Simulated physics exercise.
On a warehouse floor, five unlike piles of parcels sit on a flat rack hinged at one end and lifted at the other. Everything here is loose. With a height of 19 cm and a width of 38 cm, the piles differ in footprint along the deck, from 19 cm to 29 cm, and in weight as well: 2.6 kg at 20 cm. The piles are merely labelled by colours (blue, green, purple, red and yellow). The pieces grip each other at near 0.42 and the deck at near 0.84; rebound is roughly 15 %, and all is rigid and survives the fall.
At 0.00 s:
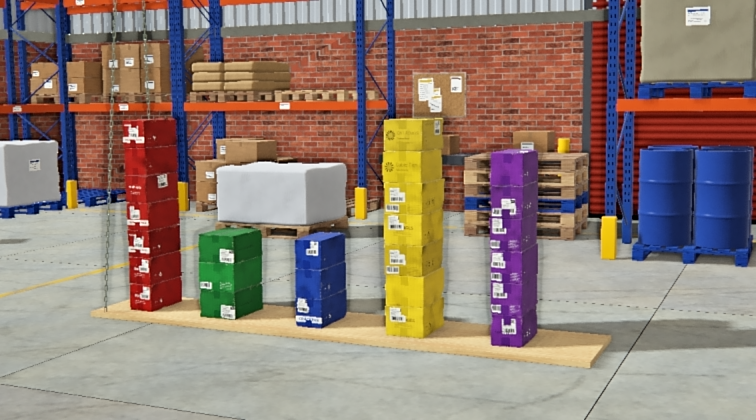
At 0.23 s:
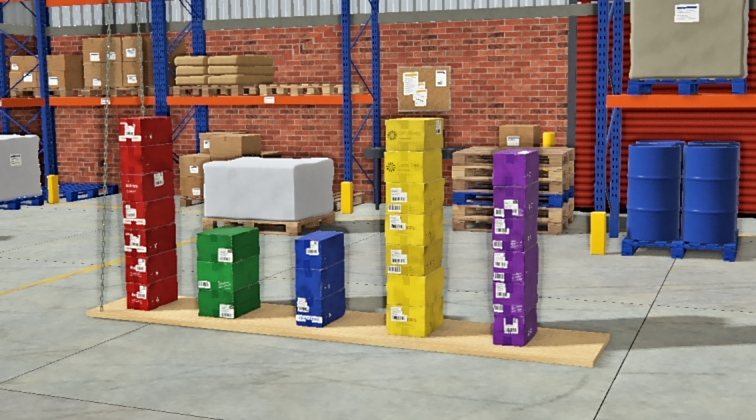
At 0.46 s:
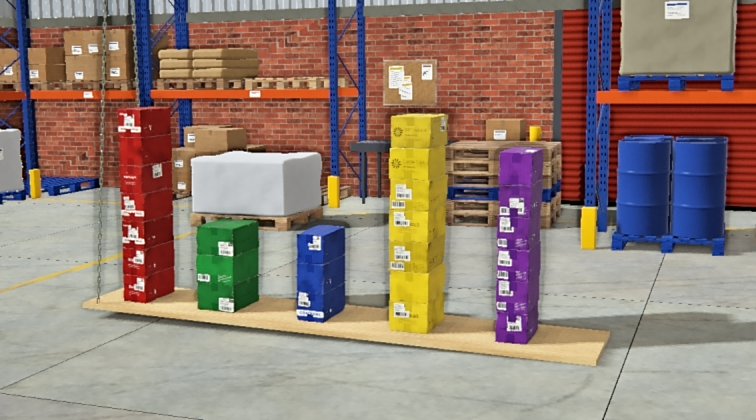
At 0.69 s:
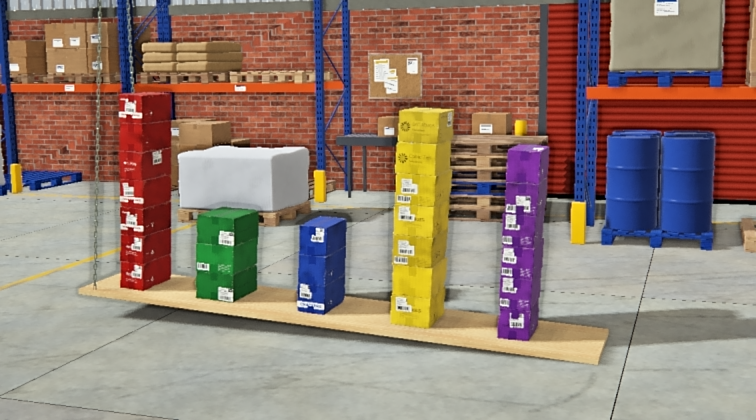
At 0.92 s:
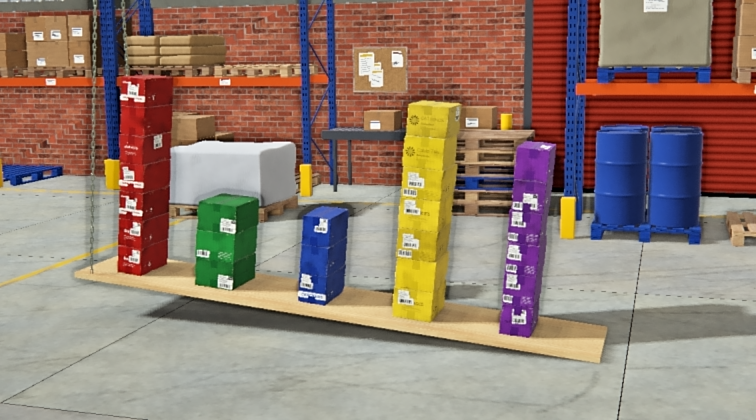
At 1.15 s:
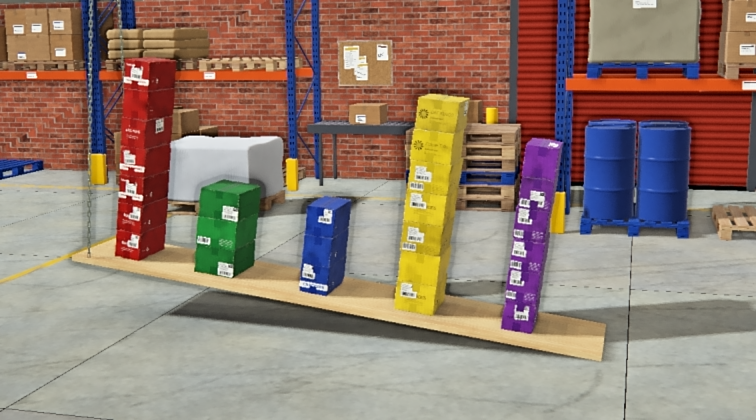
The clip opens on five stacks of parcels, red, green, blue, yellow and purple, standing on a level wooden deck in a warehouse. The deck's left end then rises steadily on a chain while the view shifts slightly, and the stacks lean rightward with the slope, keeping their places on it.
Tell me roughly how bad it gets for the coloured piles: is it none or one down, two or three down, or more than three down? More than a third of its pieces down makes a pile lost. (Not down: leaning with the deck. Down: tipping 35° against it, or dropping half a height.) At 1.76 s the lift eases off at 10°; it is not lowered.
I would say more than three go down.
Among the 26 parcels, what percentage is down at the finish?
Roughly 90 percent.
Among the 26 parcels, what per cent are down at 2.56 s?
25 percent by then.
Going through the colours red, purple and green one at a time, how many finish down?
Down at the end: Red 7, purple 6, green 2.
Around 1.86 s, slope 10°; none of the 26 parcels down, 13 disturbed; top red parcel tipped 9°; top purple parcel displaced 40 mm.
Around 2.56 s, slope 10°; 7 of the 26 parcels down; top red parcel on its side; top purple parcel tipped 30°, 9 cm lower.
Around 3.16 s, slope 10°; 24 of the 26 parcels down; top red parcel upside down; top green parcel on its side.
Finally (4.4 s), slope 10°; 24 of the 26 parcels down; top red parcel upside down; top green parcel on its side. Wrecked, blue, green, purple, red and yellow. Seen by the last camera, middles, top red parcel near (466, 273), top green parcel near (333, 226).
